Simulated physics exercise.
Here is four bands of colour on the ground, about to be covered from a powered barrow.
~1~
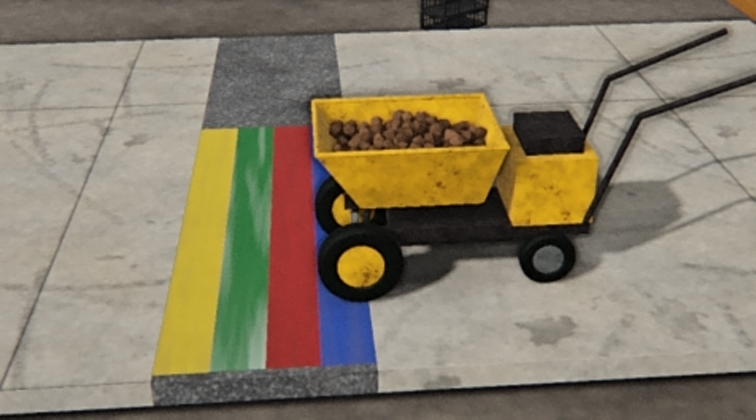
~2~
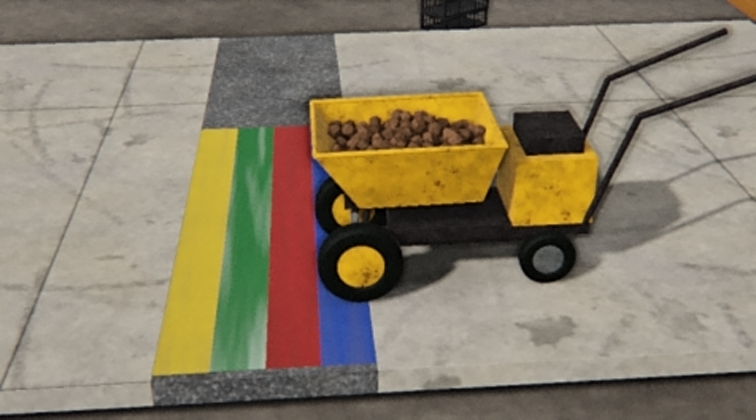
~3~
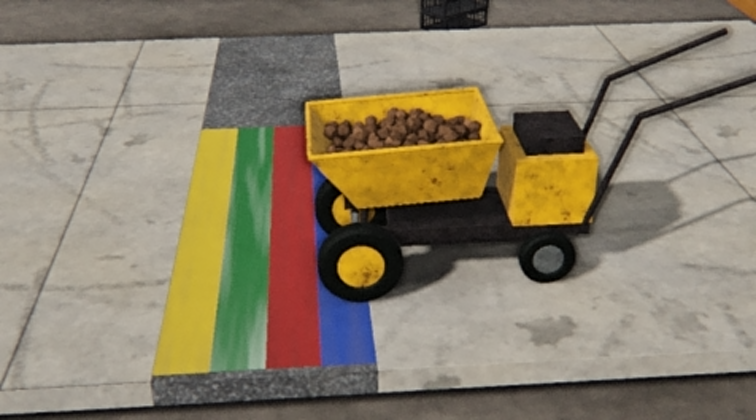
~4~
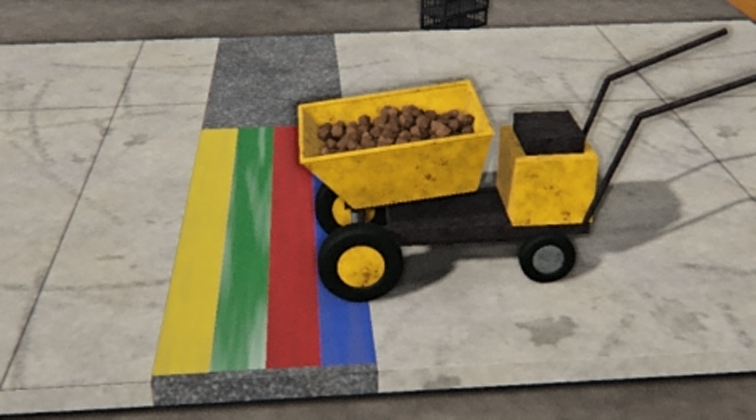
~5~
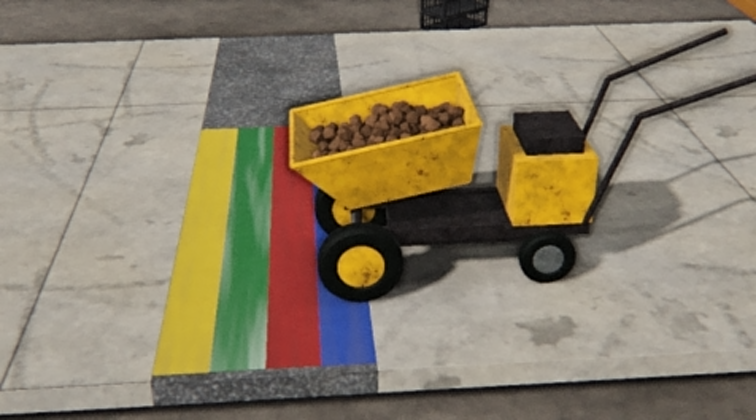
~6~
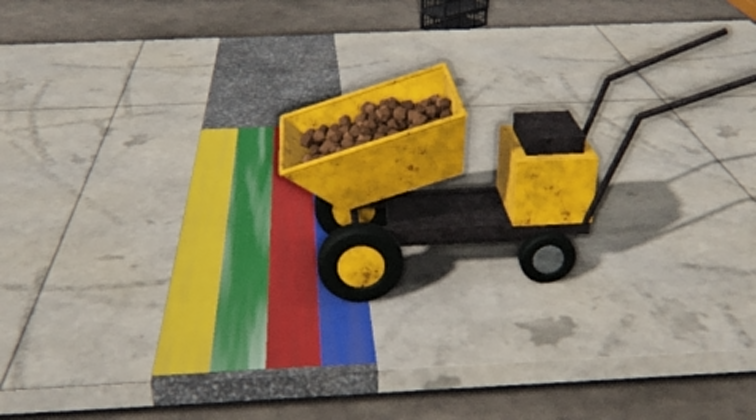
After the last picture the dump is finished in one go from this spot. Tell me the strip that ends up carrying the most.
Yellow.
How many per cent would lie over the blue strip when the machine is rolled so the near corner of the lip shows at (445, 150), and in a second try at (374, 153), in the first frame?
That comes to some 30 in a hundred for the first try and some 0 in a hundred for the second.
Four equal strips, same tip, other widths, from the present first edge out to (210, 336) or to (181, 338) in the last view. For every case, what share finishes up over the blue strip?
Roughly 0 per cent first, then 0 per cent.
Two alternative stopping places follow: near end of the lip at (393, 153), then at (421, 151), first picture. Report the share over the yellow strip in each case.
Result: 20 in a hundred, then 10 in a hundred.
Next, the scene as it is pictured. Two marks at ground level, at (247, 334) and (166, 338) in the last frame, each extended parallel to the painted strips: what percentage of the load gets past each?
Estimate: 90 % and 40 %, respectively.
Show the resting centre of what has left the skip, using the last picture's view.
At about (183, 272), give or take.
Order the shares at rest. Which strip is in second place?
Just behind the leader sits green.
Soon, skip tipped steeply; all in the skip.
A while on, skip tipped right over; most in the skip; a stray few over the green strip; about a quarter over the yellow strip; a stray few falling; a stray few off the paint.
Towards the end, skip tipped right over; about a quarter in the skip; a small part over the green strip; about a third over the yellow strip; about a quarter off the paint.
Finally, skip tipped right over; a small part in the skip; none over the blue strip; none over the red strip; a small part over the green strip; about a third over the yellow strip; about a third off the paint.
